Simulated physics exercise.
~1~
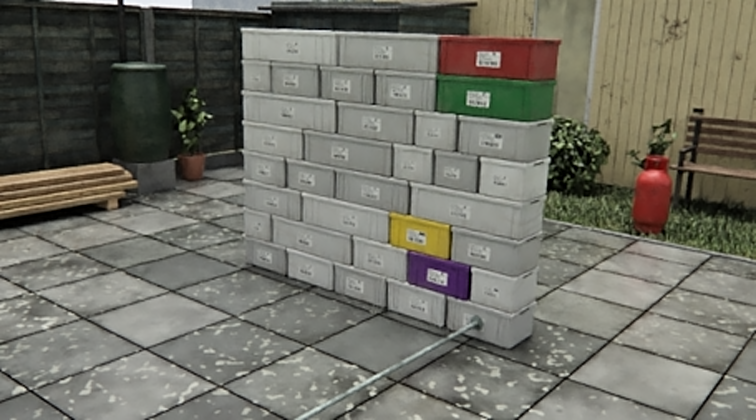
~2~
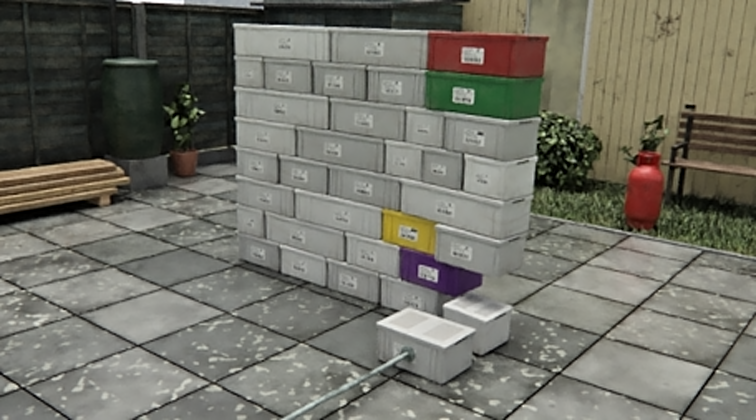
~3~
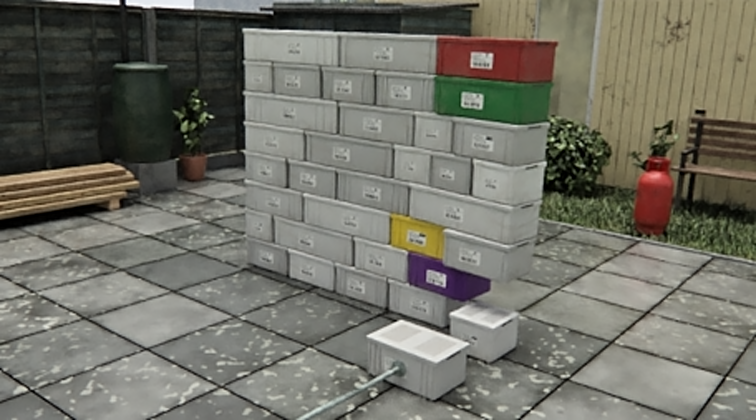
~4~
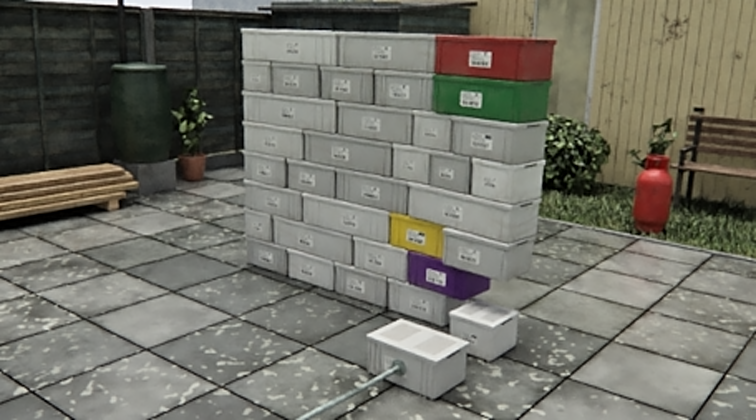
A staggered wall of pale grey lidded totes stands on a paved yard, seen from a slightly raised, gently swaying view. A red tote sits above a green one at its upper right, with yellow and purple totes lower down. A fence, plants and a bench stand behind. A thin rod attached to the bottom right corner draws a grey tote out toward the lower left. Another grey tote ends up on the paving beside it, leaving the corner open. Both rest there while the wall above, including all the coloured totes, stays standing.
